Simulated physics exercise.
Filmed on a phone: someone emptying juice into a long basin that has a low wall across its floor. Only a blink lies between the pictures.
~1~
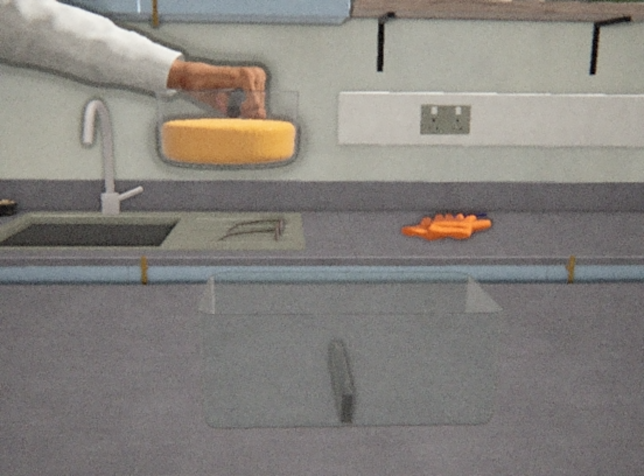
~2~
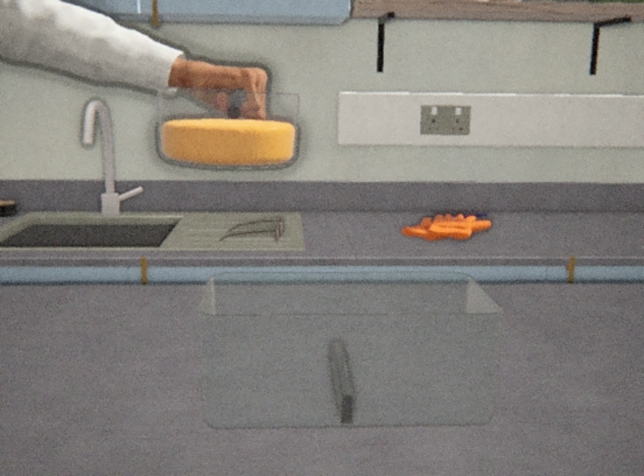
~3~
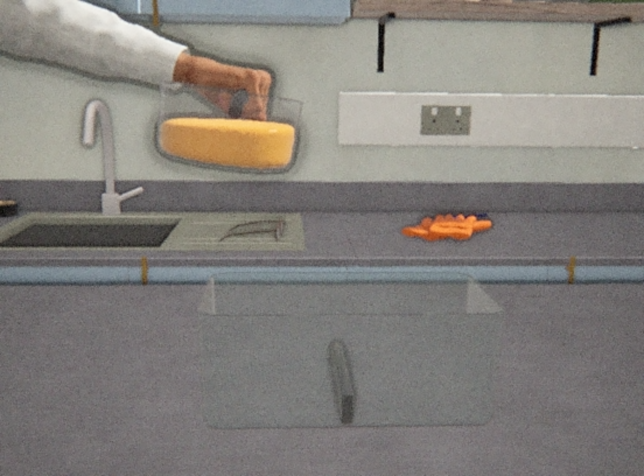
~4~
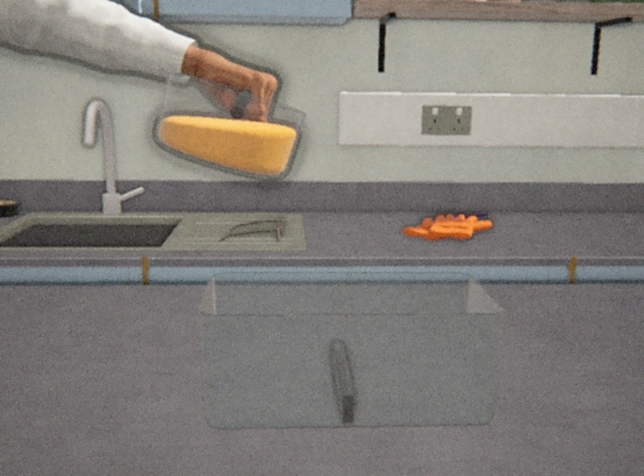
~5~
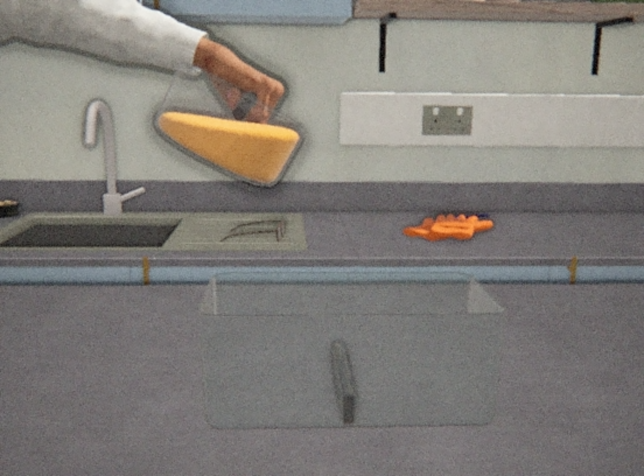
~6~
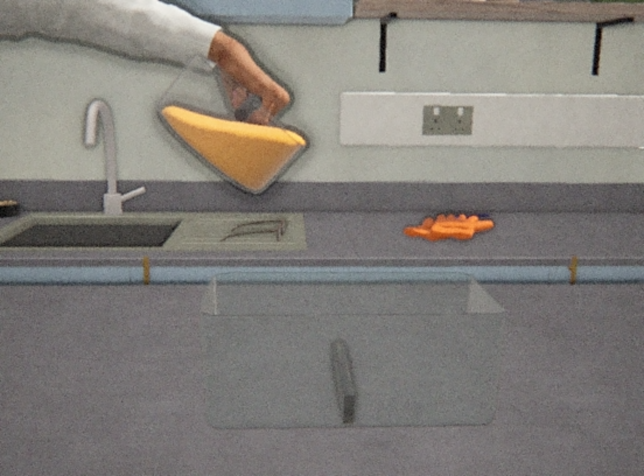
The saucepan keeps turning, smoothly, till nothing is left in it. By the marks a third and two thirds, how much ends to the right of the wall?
The share right of the wall is from a third to two thirds.
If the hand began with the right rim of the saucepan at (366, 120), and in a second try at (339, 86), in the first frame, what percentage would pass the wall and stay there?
Roughly 80 per cent, and 80 per cent.
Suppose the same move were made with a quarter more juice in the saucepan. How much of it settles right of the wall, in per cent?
Near 60 %.
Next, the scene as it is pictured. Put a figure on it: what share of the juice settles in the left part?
About 55 per cent.
A moment on, the saucepan is tipped on its side and 27 per cent is still to pour, 7 is left of the wall and 6 right of it.
Next, the saucepan is tipped on its side and 11 per cent is still to pour, 32 is left of the wall and 48 right of it.
Then the saucepan is tipped on its side and 3 per cent is still to pour, 44 is left of the wall and 45 right of it.
Later the saucepan is tipped on its side and 1 per cent is still to pour, 51 is left of the wall and 45 right of it.
At rest 53 per cent lies left of the wall, 46 right of it and 2 outside.
